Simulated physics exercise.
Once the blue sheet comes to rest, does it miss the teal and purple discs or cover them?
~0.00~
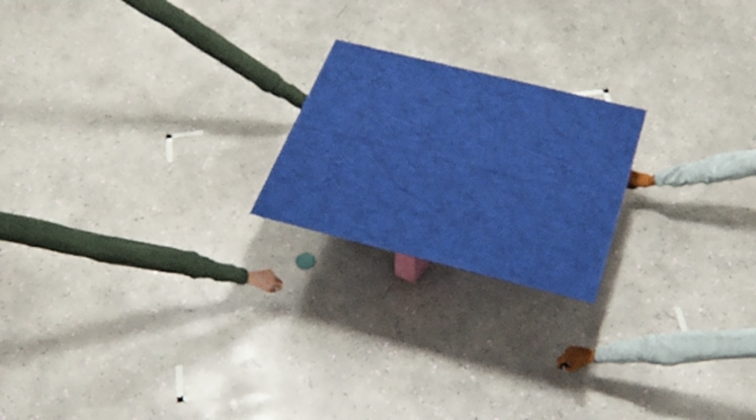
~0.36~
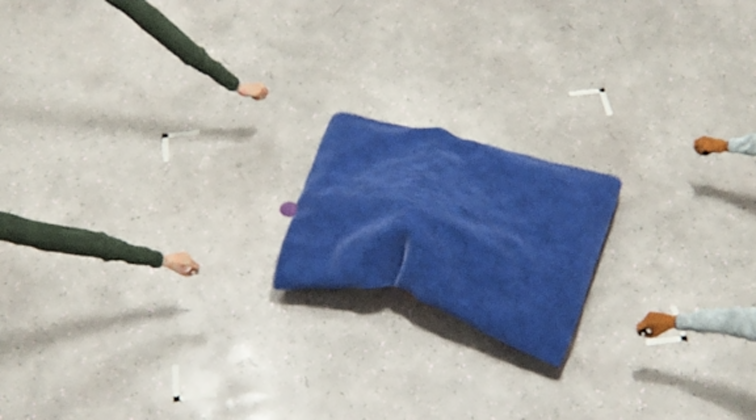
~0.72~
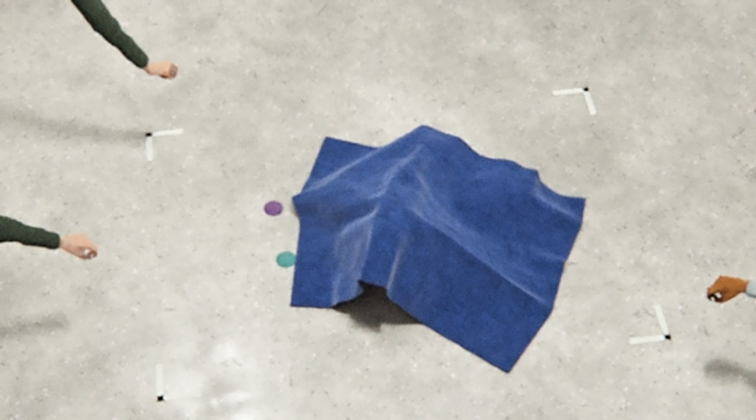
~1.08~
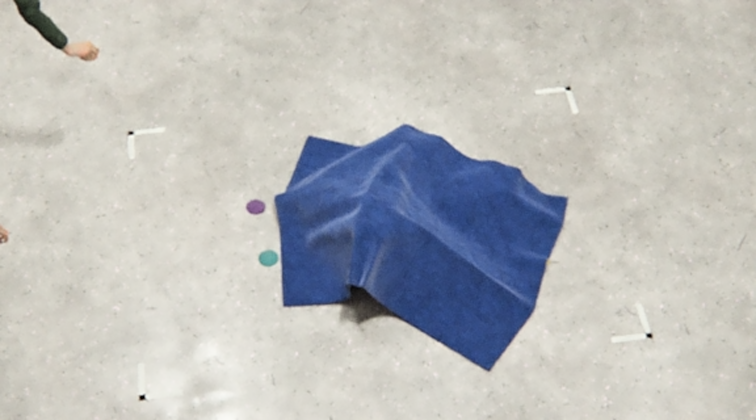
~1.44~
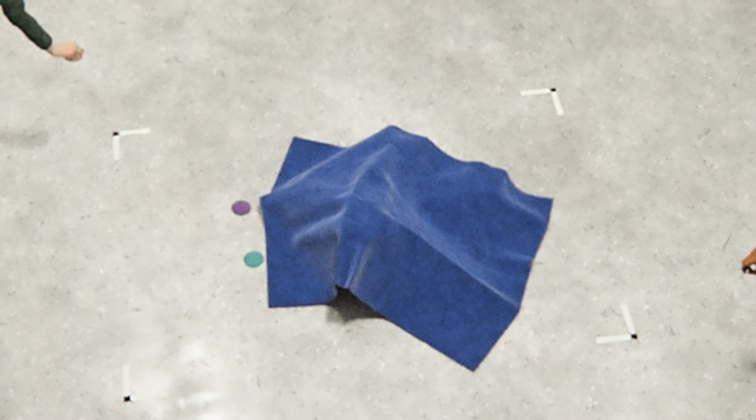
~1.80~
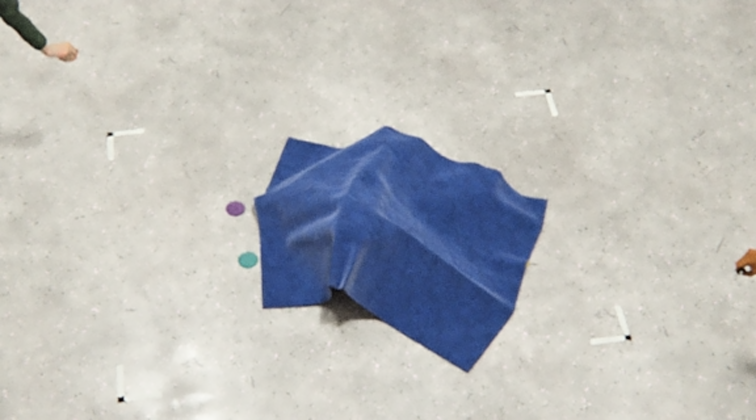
It misses them both. The teal and purple discs lie in plain view on the floor just left of the rumpled sheet.
